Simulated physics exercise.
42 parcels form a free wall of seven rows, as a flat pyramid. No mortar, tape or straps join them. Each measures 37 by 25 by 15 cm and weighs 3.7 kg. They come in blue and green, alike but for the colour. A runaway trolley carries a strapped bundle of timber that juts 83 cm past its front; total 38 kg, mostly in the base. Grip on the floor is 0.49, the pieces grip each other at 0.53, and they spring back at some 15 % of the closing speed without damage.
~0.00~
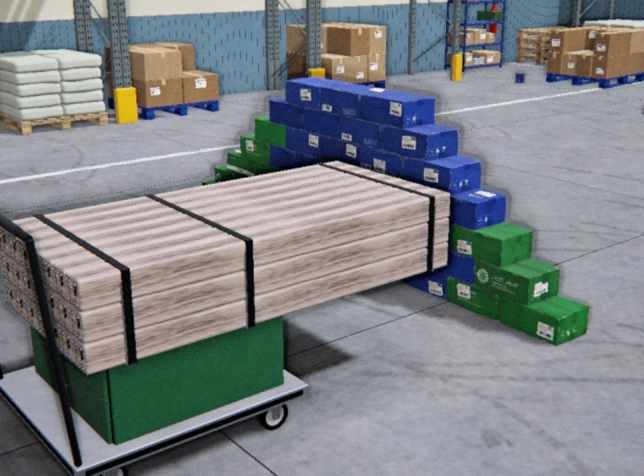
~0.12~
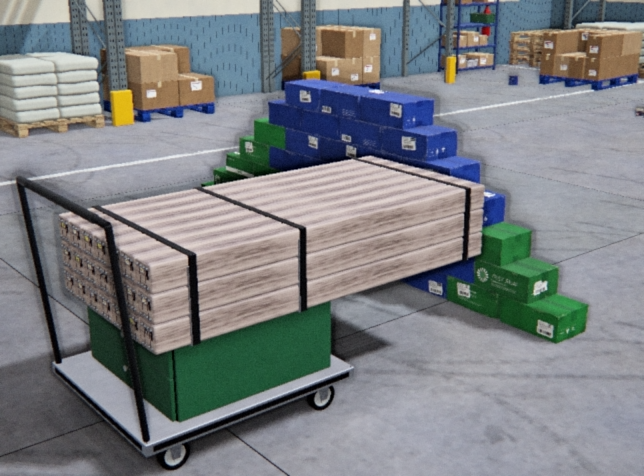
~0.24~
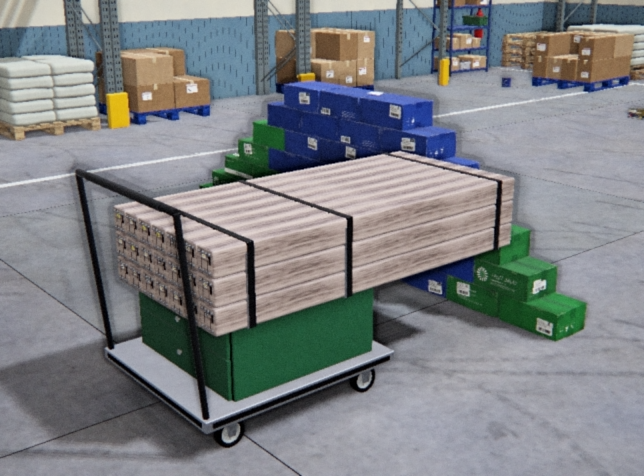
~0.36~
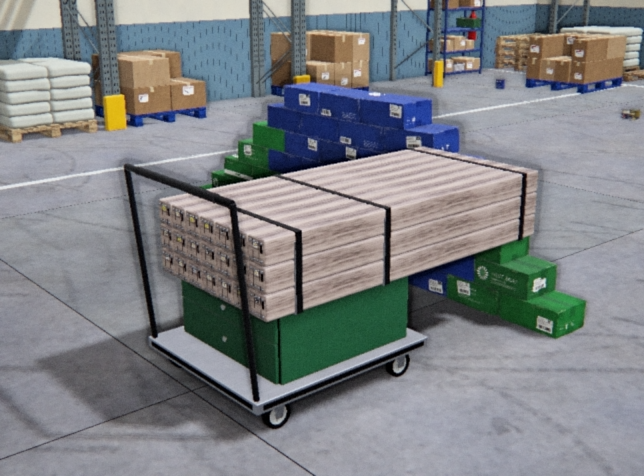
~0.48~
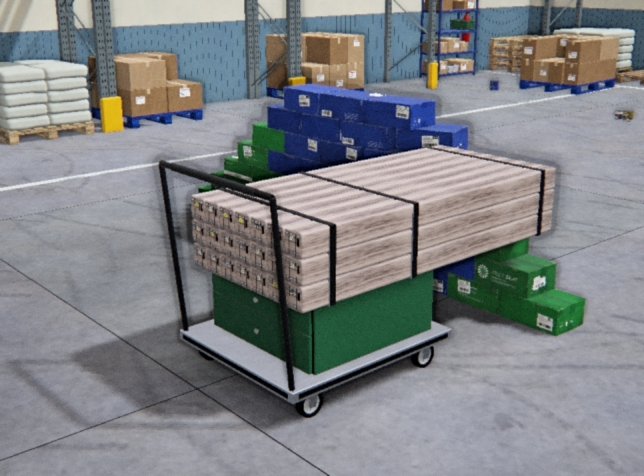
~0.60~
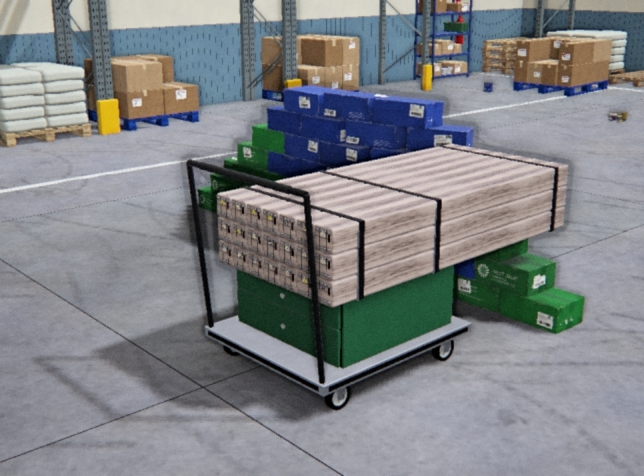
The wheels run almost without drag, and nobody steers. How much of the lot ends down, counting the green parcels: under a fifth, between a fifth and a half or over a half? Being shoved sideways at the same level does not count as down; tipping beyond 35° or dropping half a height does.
The part is under a fifth.
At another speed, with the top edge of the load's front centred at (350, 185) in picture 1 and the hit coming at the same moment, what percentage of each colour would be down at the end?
In that case green 0, blue 30 per cent.
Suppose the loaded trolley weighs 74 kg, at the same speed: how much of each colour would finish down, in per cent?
In that case green 0, blue 30 per cent.
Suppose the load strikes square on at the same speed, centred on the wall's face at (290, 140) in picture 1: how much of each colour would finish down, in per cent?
Then green 20, blue 30 per cent.
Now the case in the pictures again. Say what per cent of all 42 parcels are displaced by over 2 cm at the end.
Shifted: 25 per cent.
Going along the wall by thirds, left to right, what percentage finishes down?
Left 0, middle 20, right 30 per cent.
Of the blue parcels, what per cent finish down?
Blue 30 per cent.
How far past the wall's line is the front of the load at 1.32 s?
About 55 cm past it.
Around 0.92 s, load 45 cm past the wall's line, still rolling; none of the 13 green parcels down (8 of 42 in all colours); top green parcel unmoved.
Around 1.32 s, load 53 cm past the wall's line, still rolling; none of the 13 green parcels down (8 of 42 in all colours); top green parcel unmoved.
Finally (2.5 s), load 54 cm past the wall's line, still rolling; none of the 13 green parcels down (8 of 42 in all colours); top green parcel unmoved; top blue parcel unmoved. That is 0 per cent. Seen by the last camera, middles, top green parcel near (281, 138), top blue parcel near (315, 101).
